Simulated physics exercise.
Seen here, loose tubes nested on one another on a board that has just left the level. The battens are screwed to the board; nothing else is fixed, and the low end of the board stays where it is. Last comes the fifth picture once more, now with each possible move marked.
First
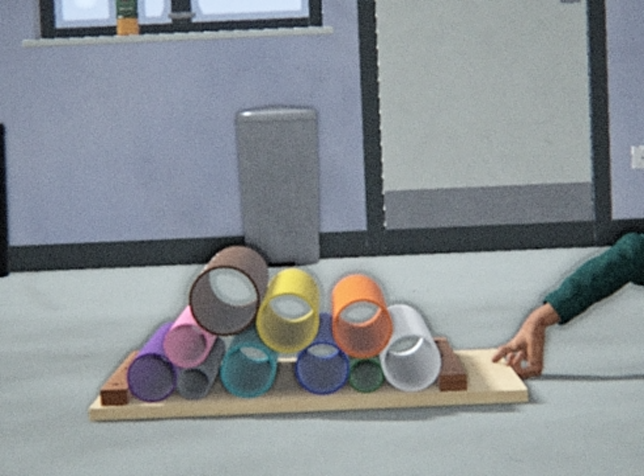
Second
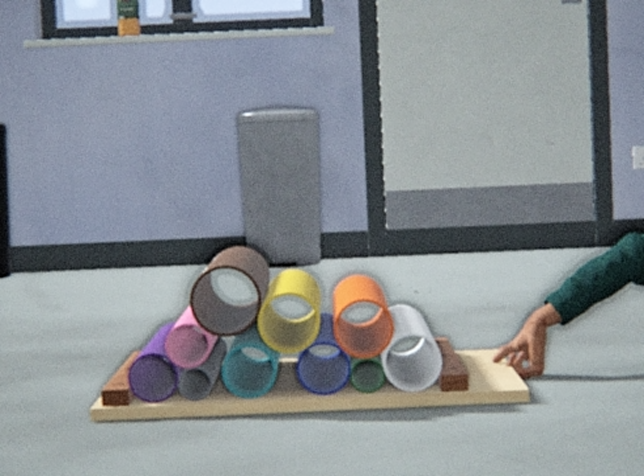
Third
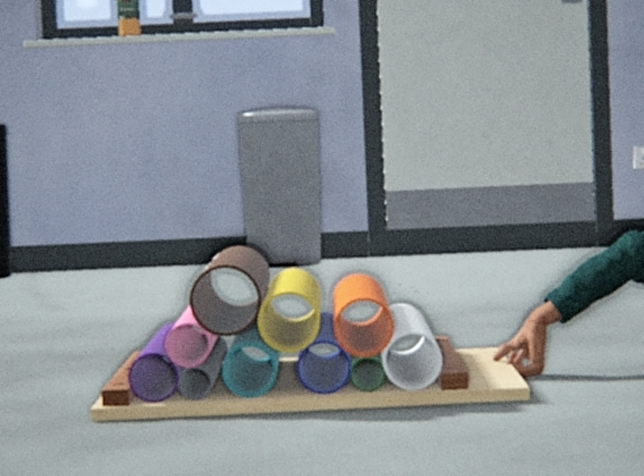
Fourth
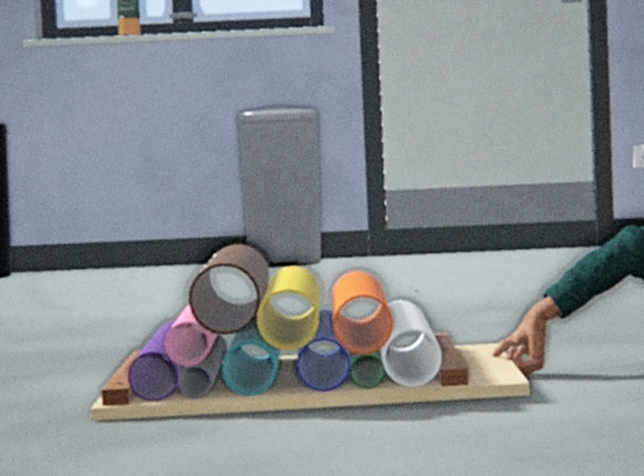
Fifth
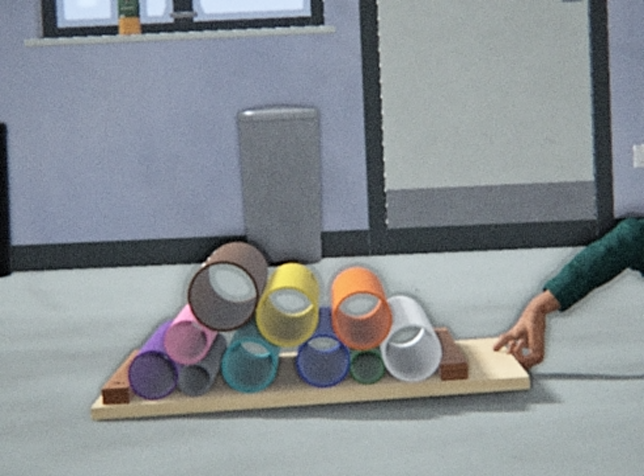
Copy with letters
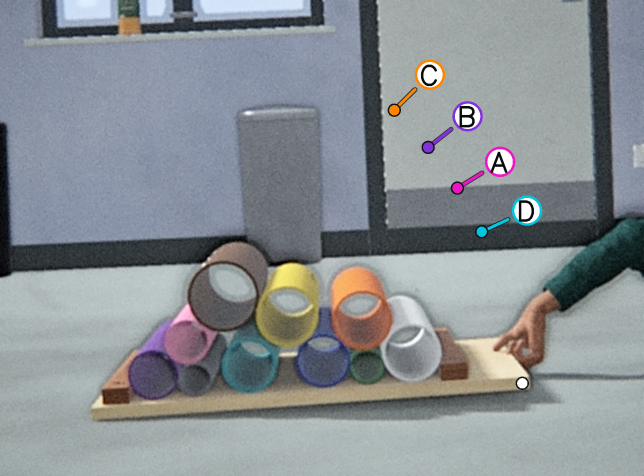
Board stacked with loose coloured tubes between wooden battens tilting very slightly, its right end rising beside a hand, tubes staying nested.
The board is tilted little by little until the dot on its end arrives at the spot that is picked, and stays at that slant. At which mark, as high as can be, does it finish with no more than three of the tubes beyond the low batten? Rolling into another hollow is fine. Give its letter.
The last mark within the limit is C.
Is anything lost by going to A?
Yes, at A.
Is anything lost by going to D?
Yes, at D.
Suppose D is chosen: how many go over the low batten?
It comes to one.
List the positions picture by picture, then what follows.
The first picture shows blue tube (322, 368); green tube (366, 376); white tube (411, 362).
The second picture shows white tube (413, 362); orange tube (364, 328).
The third picture shows board (311, 374); green tube (368, 375); white tube (412, 361); grey tube (195, 384).
The fourth picture shows board (311, 372); purple tube (153, 376); grey tube (195, 382).
The fifth picture shows board (311, 368); purple tube (153, 375); grey tube (195, 380).
On the marked copy, A at (458, 188); B at (428, 148); C at (394, 110); D at (482, 232); the white dot at (522, 384).
Following C. Soon after the start, board at 21°.
Later, board at 41°.
In the end, board at 42°, one over the low batten (brown).
As for the rest, A one over the low batten (brown); B one over the low batten (brown); D one over the low batten (brown).
